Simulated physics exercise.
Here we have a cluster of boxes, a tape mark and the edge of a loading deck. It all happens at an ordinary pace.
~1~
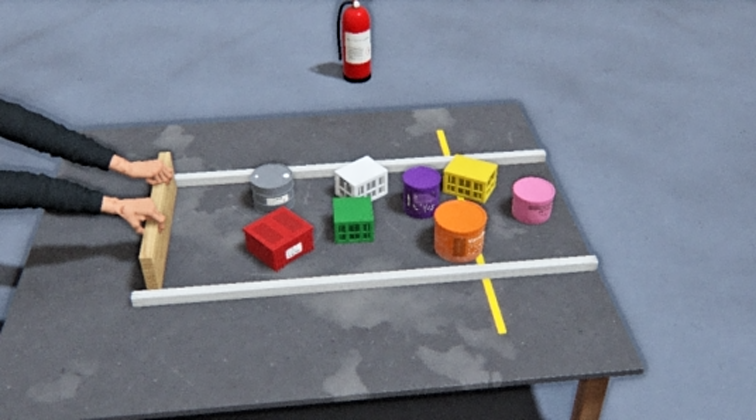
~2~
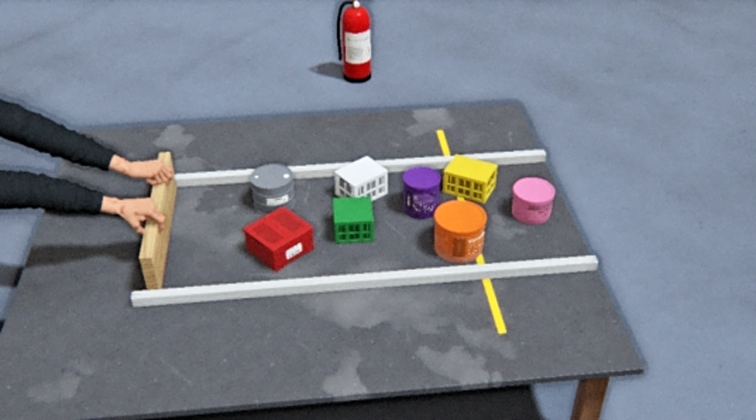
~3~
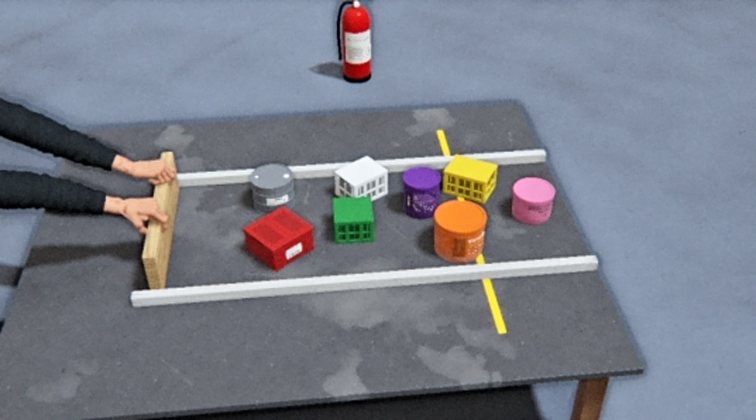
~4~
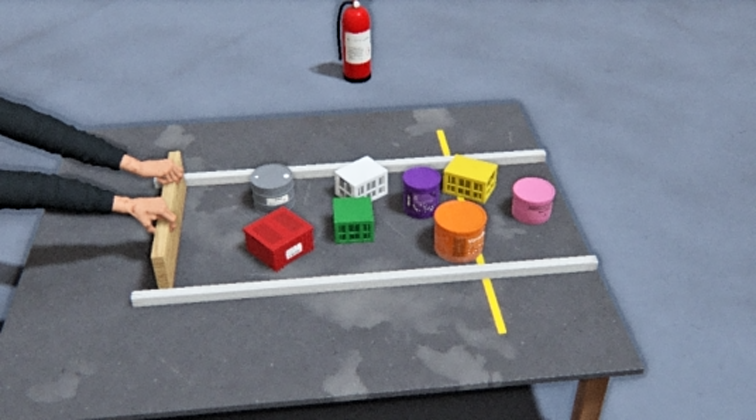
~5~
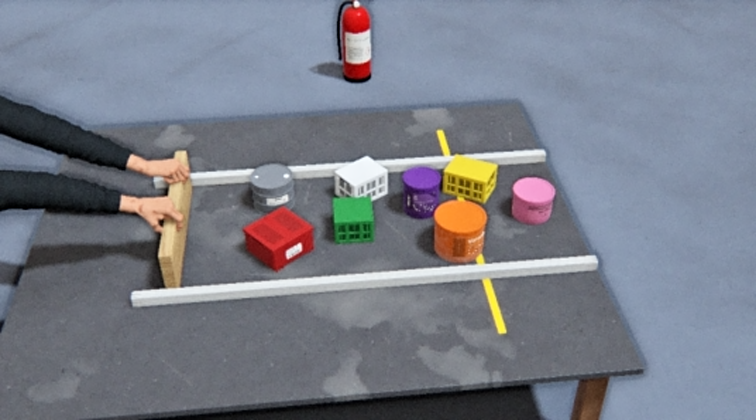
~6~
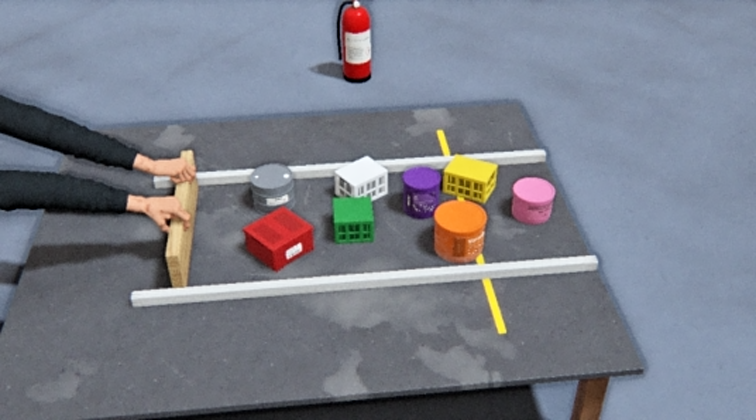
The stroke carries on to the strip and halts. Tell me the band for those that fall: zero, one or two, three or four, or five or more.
Outcome: The number that fall off is zero.
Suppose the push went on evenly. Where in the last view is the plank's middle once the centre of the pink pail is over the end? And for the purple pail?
For the pink pail at (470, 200), for the purple pail at (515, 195).
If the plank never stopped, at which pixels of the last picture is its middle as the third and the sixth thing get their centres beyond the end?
Near (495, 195) and (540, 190).
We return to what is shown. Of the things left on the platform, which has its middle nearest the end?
The pink pail.
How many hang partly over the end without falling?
2 of them.
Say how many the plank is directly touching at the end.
The number is 3.
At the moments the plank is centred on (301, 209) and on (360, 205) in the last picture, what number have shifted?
By then 4, and 4.
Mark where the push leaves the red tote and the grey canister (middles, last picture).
About (503, 238), and the other about (478, 174).
Soon after, none off yet; pink pail at rest near (533, 201); yellow crate at rest near (470, 179); orange pail at rest near (459, 232).
In the end, the number that fall off is zero.
